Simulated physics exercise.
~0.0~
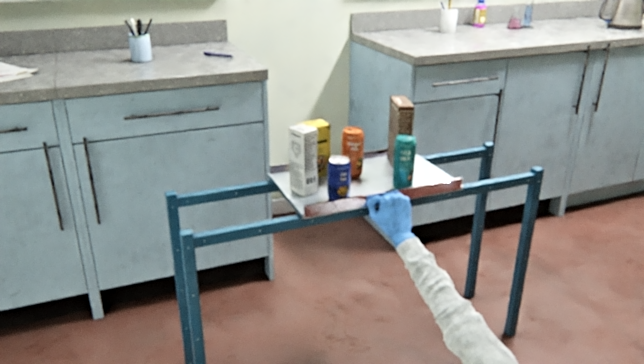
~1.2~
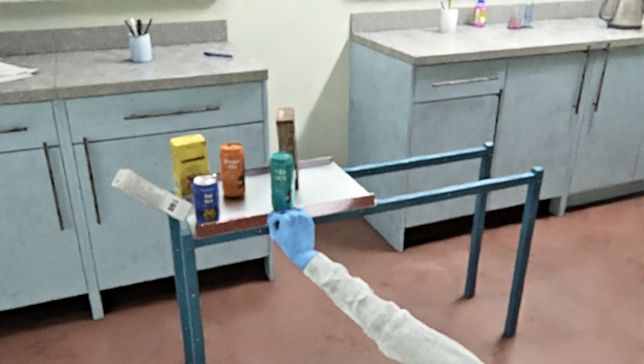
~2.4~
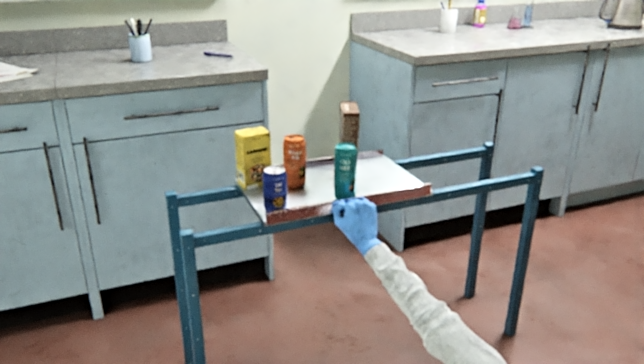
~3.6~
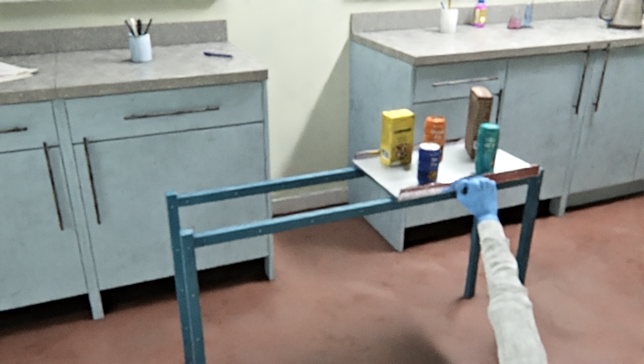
A tray holding cartons and cans was slid left along blue rails by a gloved hand, and the white carton tipped over the end and was gone, before the tray moved back to the right end with the other five items still standing.
